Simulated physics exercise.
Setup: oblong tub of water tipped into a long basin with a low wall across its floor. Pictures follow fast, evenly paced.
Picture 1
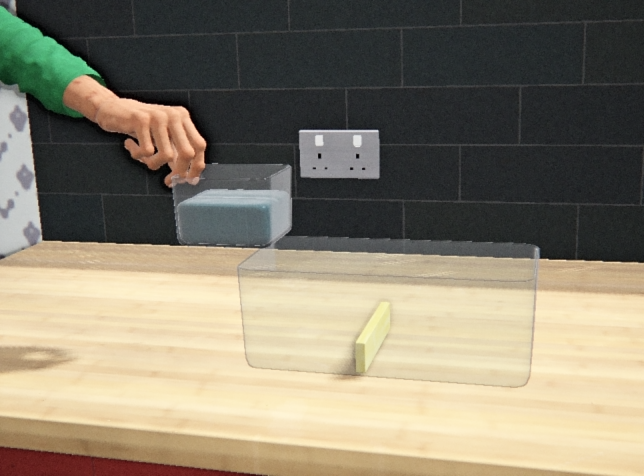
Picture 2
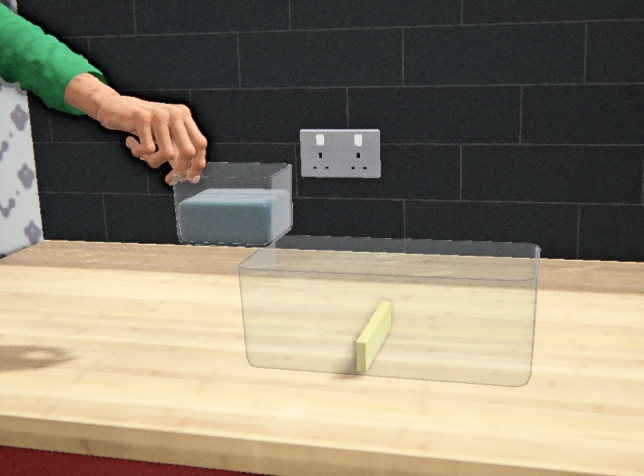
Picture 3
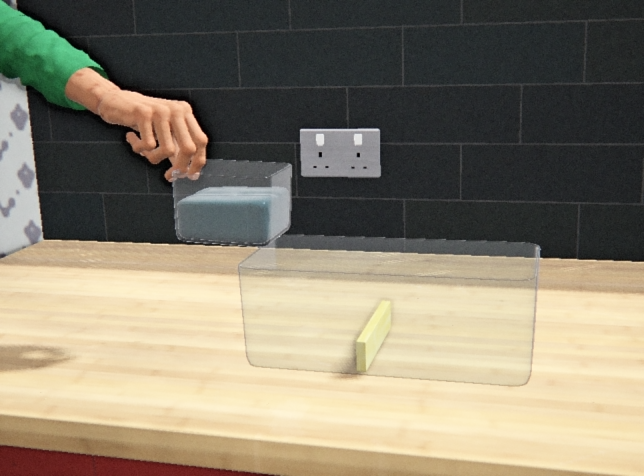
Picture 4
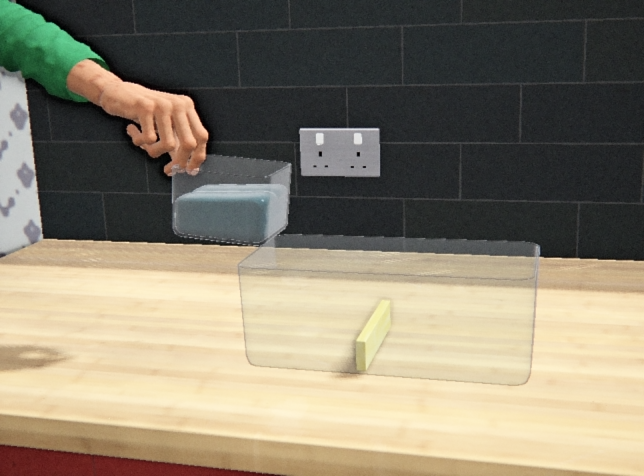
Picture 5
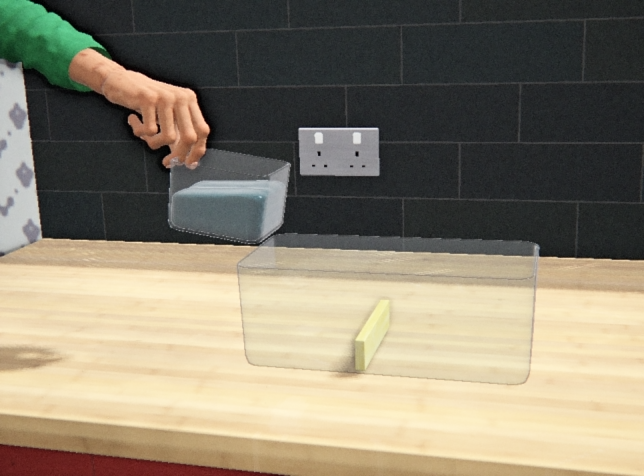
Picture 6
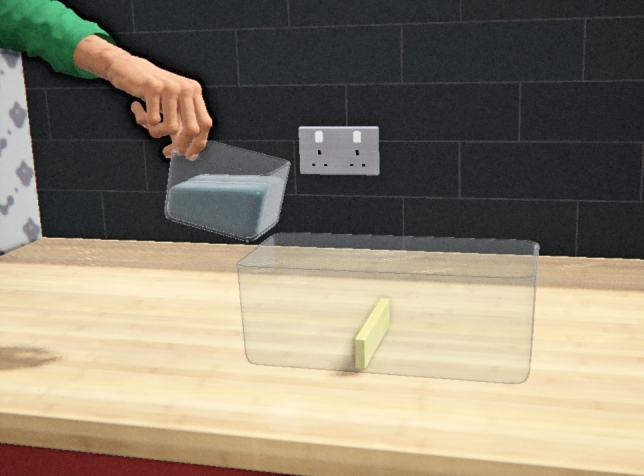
A hand in a green sleeve, reaching in from the upper left, holds a small clear tub of blue water above a wooden counter, seen from the front and slightly above. To the right sits a long clear basin with a low yellow wall across its floor, before black tiles and a double socket. The hand gradually tilts the tub rightward, the water shifting inside, while the camera stays still.
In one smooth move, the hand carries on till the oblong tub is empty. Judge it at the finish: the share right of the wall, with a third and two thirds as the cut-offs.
At the finish, the right of the wall has under a third.
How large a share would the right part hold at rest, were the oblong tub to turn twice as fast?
About 50 %.
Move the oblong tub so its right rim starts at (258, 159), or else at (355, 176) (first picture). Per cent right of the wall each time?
In turn 5 and 95 in a hundred.
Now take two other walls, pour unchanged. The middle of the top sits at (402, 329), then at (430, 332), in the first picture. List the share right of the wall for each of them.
My guess is some 10 percent the first time and some 15 percent the second.
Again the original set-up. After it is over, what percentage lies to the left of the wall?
Close to 80 in a hundred.
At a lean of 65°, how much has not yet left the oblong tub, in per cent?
Around 75 in a hundred has not poured out yet.
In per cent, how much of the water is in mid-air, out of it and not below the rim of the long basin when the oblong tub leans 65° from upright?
It's close to 20 percent.
A moment on, the oblong tub is tipped part way and 77 per cent is still to pour, 2 is left of the wall and 0 right of it.
Next, the oblong tub is tipped on its side and 20 per cent is still to pour, 48 is left of the wall and 14 right of it.
Then the oblong tub is tipped right over and 1 per cent is still to pour, 79 is left of the wall and 16 right of it.
Later the oblong tub is tipped right over and 0 per cent is still to pour, 82 is left of the wall and 17 right of it.
At rest 82 per cent lies left of the wall, 17 right of it and 1 outside.
